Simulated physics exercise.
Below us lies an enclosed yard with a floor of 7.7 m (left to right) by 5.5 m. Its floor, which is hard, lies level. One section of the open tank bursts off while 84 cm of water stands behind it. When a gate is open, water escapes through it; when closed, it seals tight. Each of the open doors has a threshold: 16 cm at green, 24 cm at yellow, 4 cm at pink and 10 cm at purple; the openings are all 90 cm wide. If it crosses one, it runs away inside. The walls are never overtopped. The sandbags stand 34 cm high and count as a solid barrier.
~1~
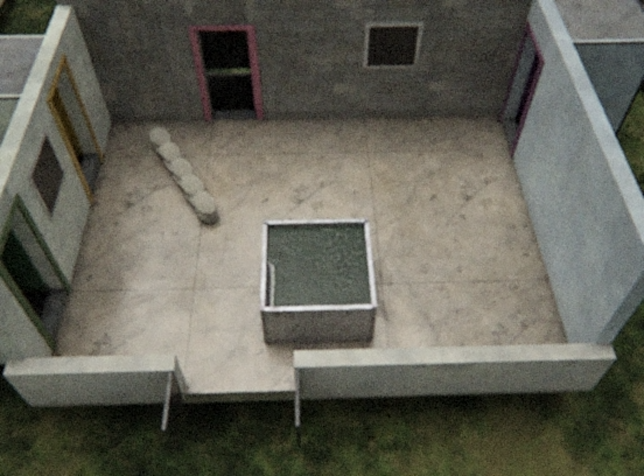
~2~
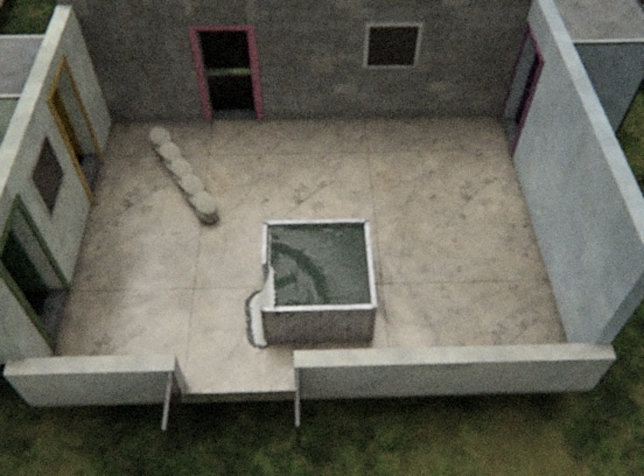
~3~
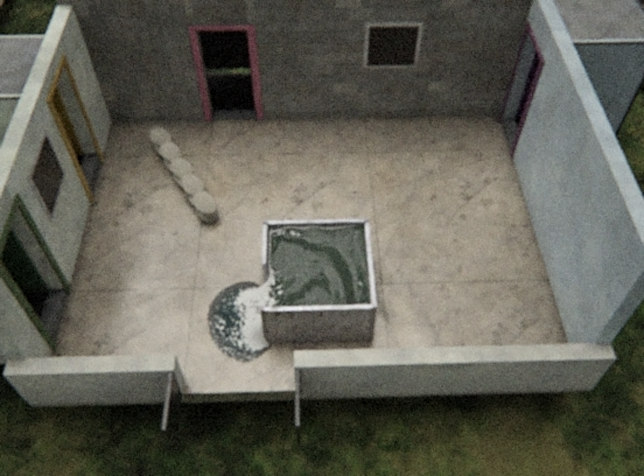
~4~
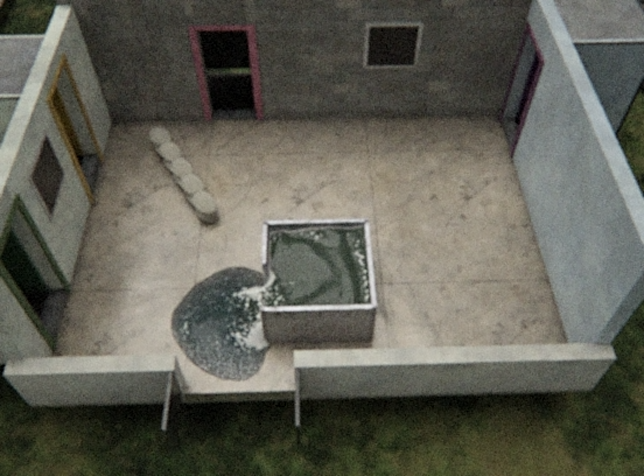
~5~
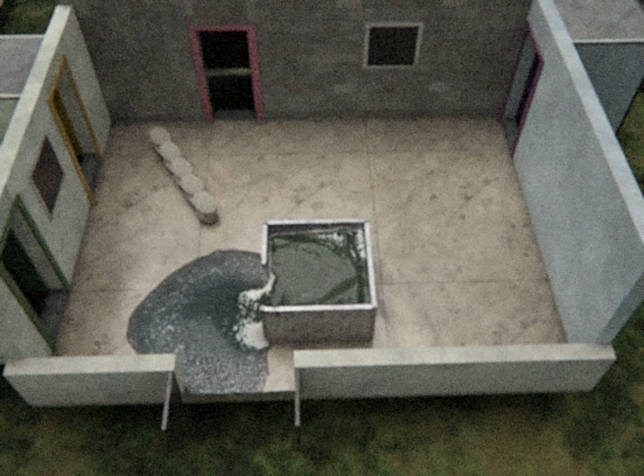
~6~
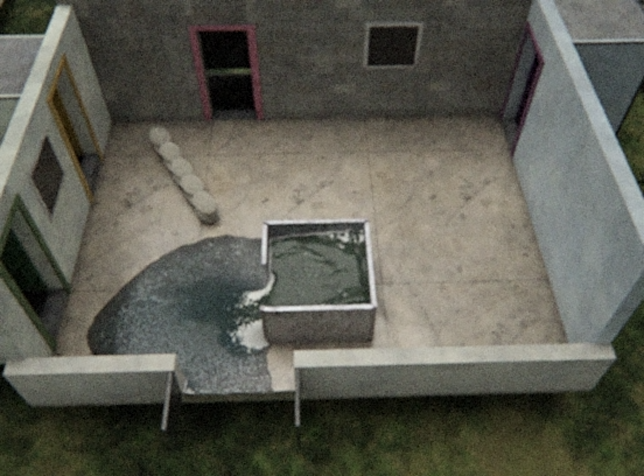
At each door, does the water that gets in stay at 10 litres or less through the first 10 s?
Taking them in turn: At the green door, no; at the yellow door, yes; at the pink door, yes; at the purple door, yes.
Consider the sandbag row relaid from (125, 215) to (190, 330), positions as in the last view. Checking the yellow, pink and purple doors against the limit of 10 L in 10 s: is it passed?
Well, the yellow one is within bounds, the pink one is more than allowed, and the purple one is within bounds.
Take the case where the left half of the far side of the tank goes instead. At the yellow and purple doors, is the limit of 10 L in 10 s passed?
Measured against that limit, yellow comes out short of it and purple comes out beyond it.
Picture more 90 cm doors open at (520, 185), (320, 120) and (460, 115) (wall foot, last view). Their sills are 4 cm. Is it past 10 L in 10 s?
So, in the order given, it's shy of the mark, then shy of the mark, then shy of the mark.
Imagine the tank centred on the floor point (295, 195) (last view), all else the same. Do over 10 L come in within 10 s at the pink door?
After that, the pink door ends up outside the limit.
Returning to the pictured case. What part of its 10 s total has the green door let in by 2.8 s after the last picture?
Some 95 per cent by then.
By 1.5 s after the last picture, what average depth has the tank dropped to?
I'd put the mean depth near 36 centimetres.
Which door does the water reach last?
Purple.
Then, 0.7 s after the last picture water covers 20 % of the floor and is deepest (48 cm) near (46, 381); green door 29 cm at the sill, 14 L in, yellow door not reached, pink door not reached, purple door not reached.
Then, 1.5 s after the last picture water covers 25 % of the floor and is deepest (36 cm) near (59, 381); green door 29 cm at the sill, 63 L in, yellow door 8 cm at the sill, 0 L in, pink door not reached, purple door not reached.
Then, 2.8 s after the last picture water covers 30 % of the floor and is deepest (23 cm) near (139, 126); green door 20 cm at the sill, 104 L in, yellow door 8 cm at the sill, 0 L in, pink door not reached, purple door not reached.
Then, 5.3 s after the last picture water covers 45 % of the floor and is deepest (20 cm) near (130, 126); green door 10 cm at the sill, 111 L in, yellow door 14 cm at the sill, 0 L in, pink door 5 cm at the sill, 0 L in, purple door not reached.
Then, 9.3 s after the last picture water covers 75 % of the floor and is deepest (10 cm) near (75, 316); green door 8 cm at the sill, 111 L in, yellow door 10 cm at the sill, 0 L in, pink door 3 cm at the sill, 1 L in, purple door 4 cm at the sill, 0 L in.
